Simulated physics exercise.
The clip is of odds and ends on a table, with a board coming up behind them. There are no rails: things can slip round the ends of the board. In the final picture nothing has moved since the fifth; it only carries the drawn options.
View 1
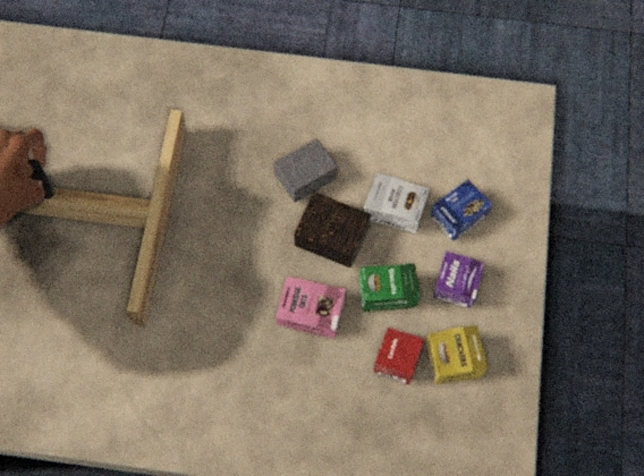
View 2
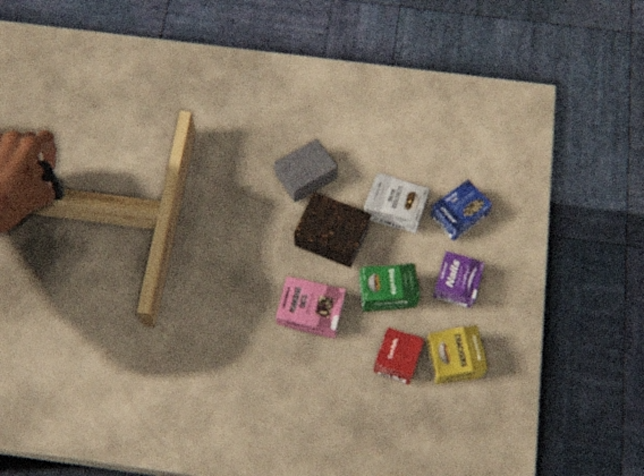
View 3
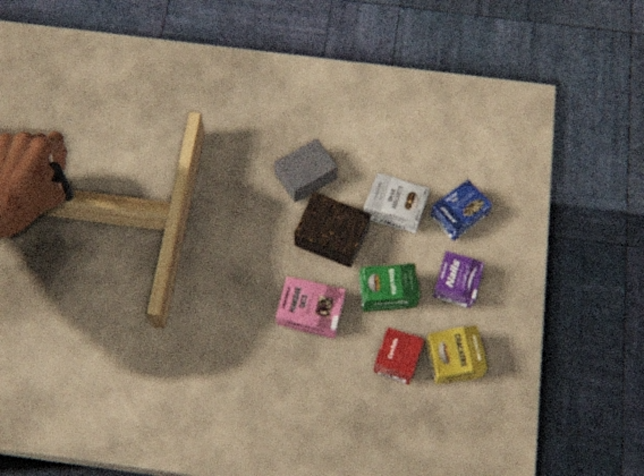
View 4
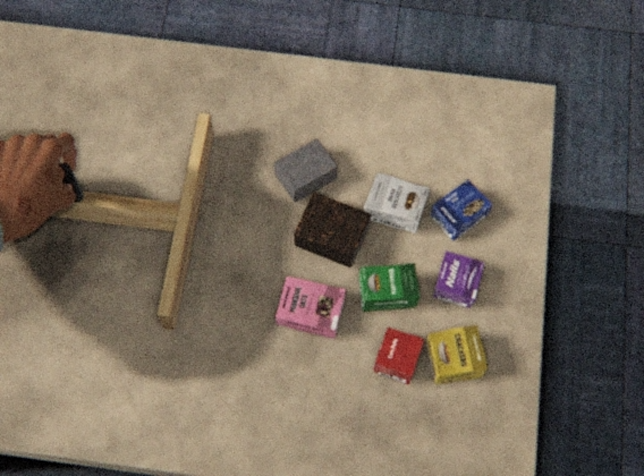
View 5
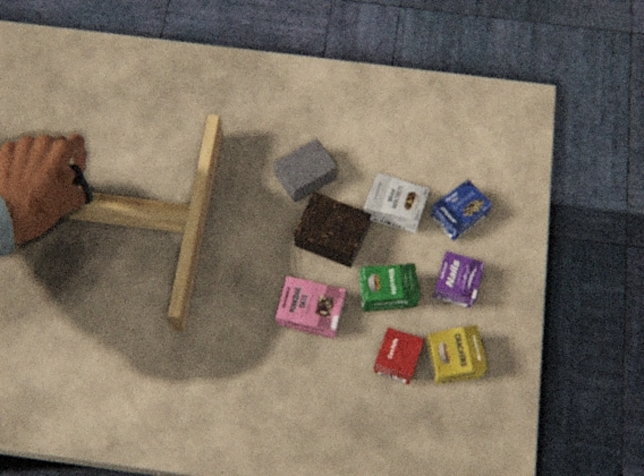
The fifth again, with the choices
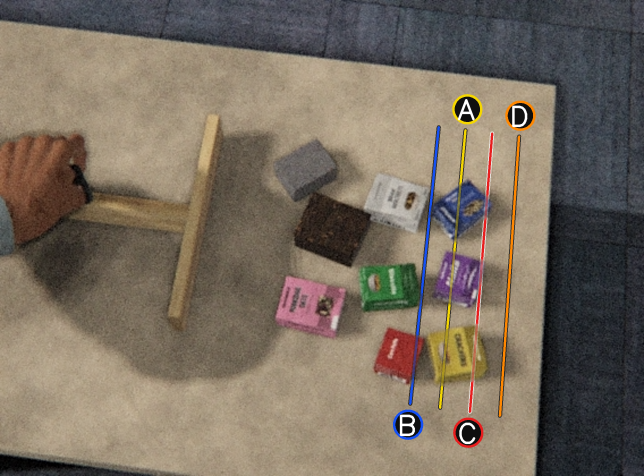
A hand slides a wooden board slowly right across a table toward small packets and blocks.
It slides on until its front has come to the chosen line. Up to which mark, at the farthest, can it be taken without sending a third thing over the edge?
No third one falls up to A.
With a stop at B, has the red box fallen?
No.
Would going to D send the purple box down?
Yes.
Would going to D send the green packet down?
Yes.
On the marked copy, A at (453, 261); B at (425, 258); C at (482, 265); D at (510, 268).
With A. Early on, board (289, 223); grey block (337, 174); pink packet (316, 307).
Further on, board (382, 235); purple box (510, 270); blue packet (505, 221).
At the end, board (453, 244); purple box over the edge; blue packet over the edge; two fallen.
As for the rest, B is within the limit but short; C drops four; D drops four.
